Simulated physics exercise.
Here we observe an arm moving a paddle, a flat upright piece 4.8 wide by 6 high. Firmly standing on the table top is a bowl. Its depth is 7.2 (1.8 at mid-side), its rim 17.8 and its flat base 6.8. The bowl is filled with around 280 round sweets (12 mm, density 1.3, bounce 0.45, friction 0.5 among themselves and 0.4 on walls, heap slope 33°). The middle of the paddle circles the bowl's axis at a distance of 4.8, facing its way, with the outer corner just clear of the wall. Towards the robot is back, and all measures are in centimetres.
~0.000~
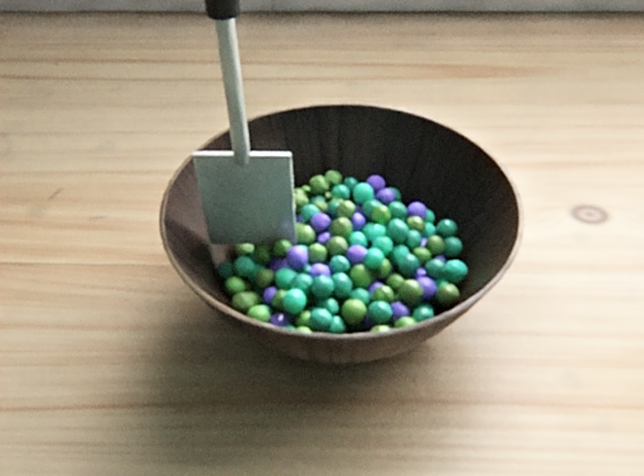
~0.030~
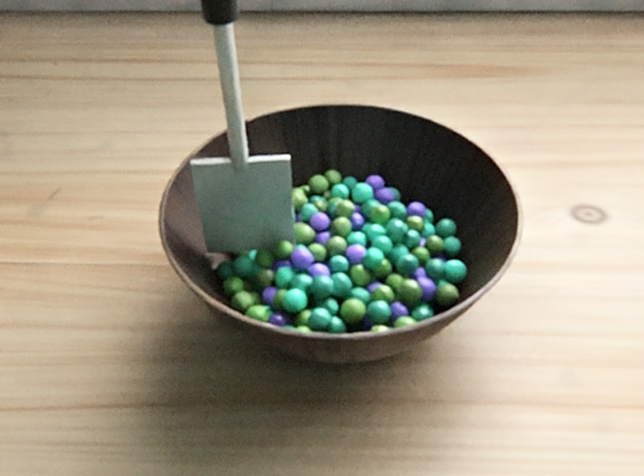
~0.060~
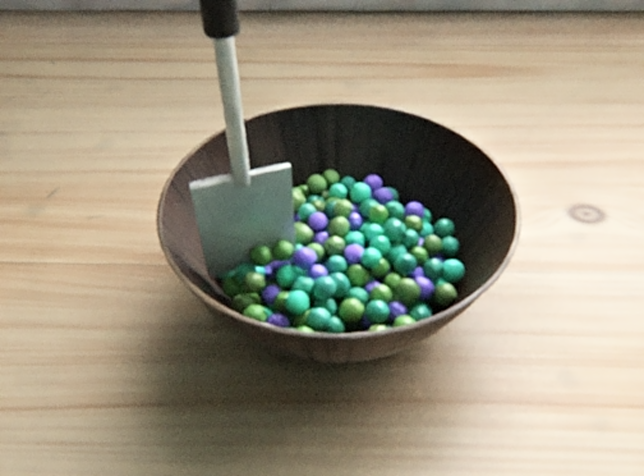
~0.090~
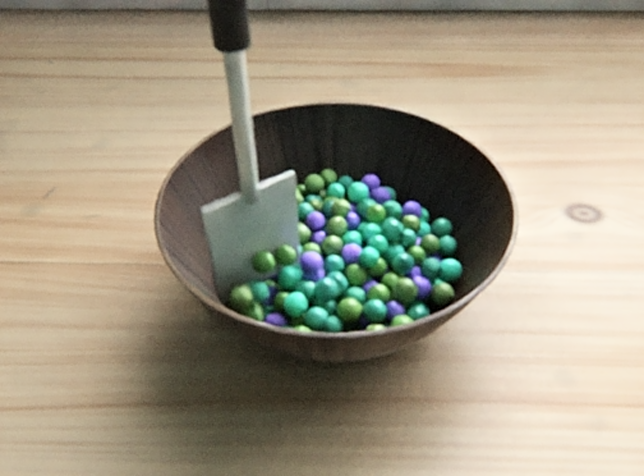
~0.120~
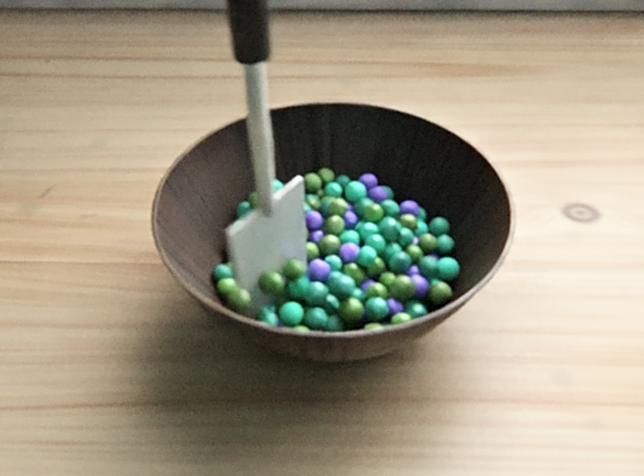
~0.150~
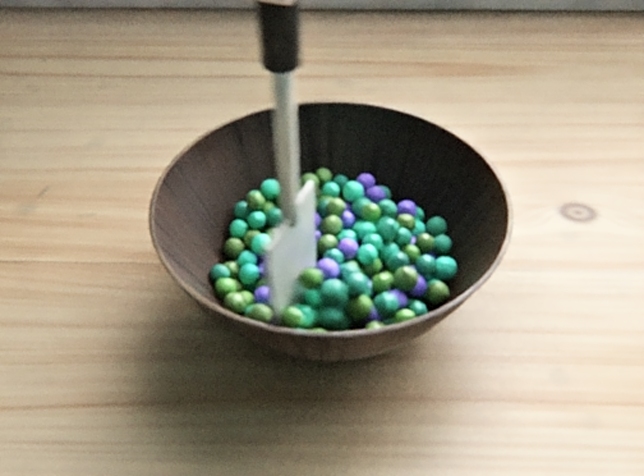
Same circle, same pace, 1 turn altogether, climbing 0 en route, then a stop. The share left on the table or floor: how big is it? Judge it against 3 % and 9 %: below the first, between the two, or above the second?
Between 3 and 9 %.
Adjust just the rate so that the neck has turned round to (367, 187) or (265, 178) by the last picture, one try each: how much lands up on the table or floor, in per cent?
About 15 per cent, then about 5 per cent.
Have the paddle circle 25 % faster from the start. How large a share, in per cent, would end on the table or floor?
I'd say close to 10 %.
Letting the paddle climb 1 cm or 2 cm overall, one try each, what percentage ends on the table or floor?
Some 0 and some 0 per cent.
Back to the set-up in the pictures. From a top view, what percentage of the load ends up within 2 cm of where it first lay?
Result: Close to 65 per cent of the load.
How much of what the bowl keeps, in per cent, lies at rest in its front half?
Close to 60 in a hundred.
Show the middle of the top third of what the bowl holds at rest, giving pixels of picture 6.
(279, 271).
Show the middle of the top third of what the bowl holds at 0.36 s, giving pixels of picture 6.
Roughly pixel (371, 216).
After 0.36 s, 182° round, highest piece 8 above the table; 277 in the bowl, 1 in flight or on the tool.
After 0.56 s, 293° round, highest piece 9 above the table; 270 in the bowl, 4 on the table or floor, 4 in flight or on the tool.
After 0.87 s, 0° round, highest piece 7 above the table; 264 in the bowl, 13 on the table or floor, 1 in flight or on the tool.
After 1.57 s, 0° round, highest piece 6 above the table; 264 in the bowl, 14 on the table or floor.
In the end, 264 in the bowl, 14 on the table or floor. That is 5 % on the table or floor.
